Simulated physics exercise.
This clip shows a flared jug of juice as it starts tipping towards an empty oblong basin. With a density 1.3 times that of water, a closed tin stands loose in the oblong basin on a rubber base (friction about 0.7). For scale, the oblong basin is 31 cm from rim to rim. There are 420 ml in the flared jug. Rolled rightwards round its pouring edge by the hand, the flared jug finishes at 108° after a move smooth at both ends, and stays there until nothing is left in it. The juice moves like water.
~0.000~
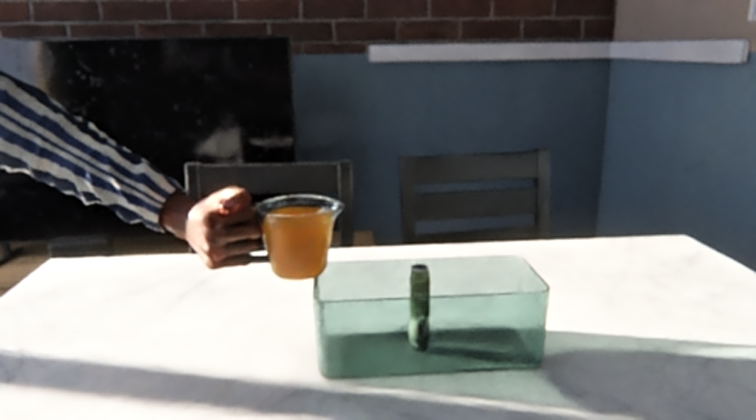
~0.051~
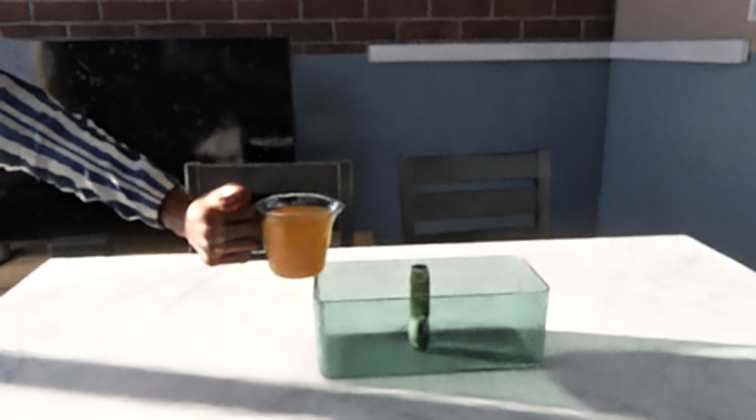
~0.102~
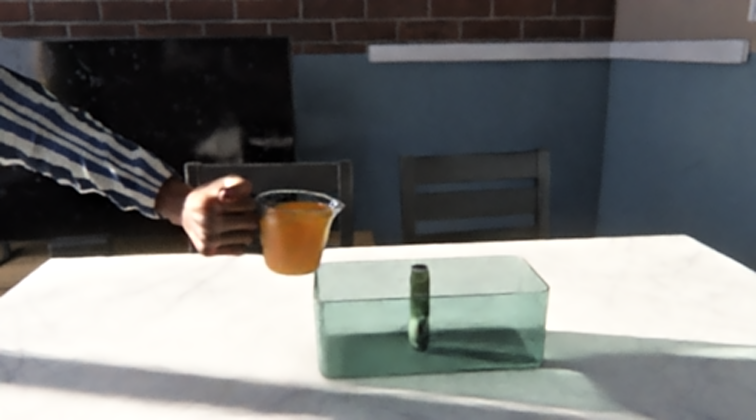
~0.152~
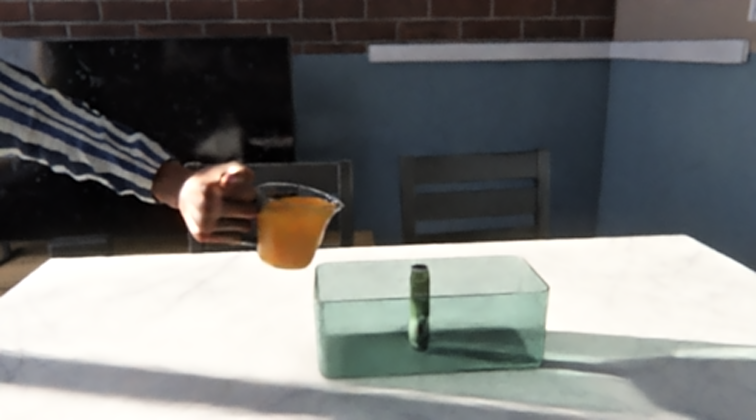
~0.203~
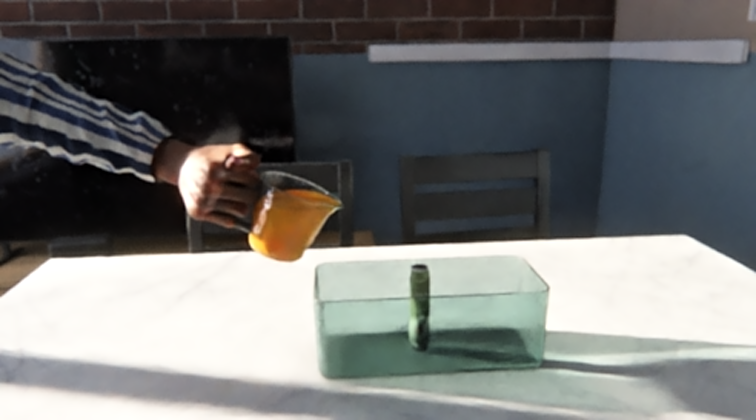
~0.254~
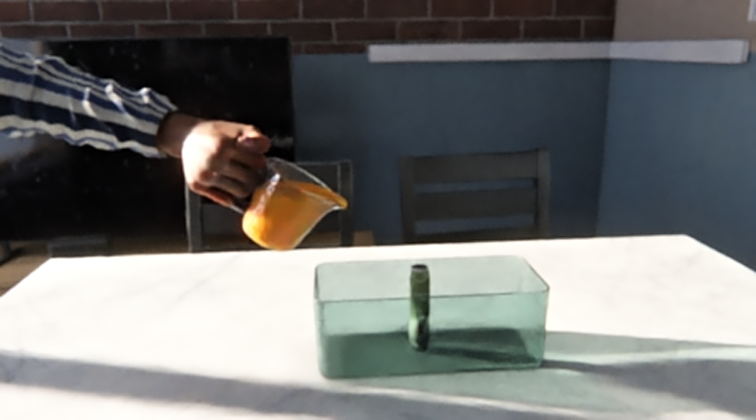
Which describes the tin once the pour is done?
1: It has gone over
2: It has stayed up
1, it has gone over.
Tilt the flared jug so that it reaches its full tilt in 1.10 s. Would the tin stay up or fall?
In that case the tin overturns.
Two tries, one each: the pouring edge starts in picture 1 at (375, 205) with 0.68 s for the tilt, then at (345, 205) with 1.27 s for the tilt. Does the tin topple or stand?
Try 1: Still standing; try 2: Tipped over.
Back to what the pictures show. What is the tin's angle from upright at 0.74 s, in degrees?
Near 35 degrees.
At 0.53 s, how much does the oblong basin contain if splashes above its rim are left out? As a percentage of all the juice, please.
Estimate - around 12 in a hundred parts.
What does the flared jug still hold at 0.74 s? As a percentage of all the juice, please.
2 in a hundred, give or take.
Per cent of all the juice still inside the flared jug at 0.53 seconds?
48 %.
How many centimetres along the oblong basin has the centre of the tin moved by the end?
8.5 cm.
After 0.53 s the tilt is 96° and 47 per cent is still to pour; the tin stands where it began.
After 0.74 s the tilt is 108° and 2 per cent is still to pour; the tin leans 34°.
After 0.95 s the tilt is 108° and 0 per cent is still to pour; the tin lies on its side.
After 1.18 s the tilt is 108° and 0 per cent is still to pour; the tin lies on its side.
In the end the tin lies on its side.
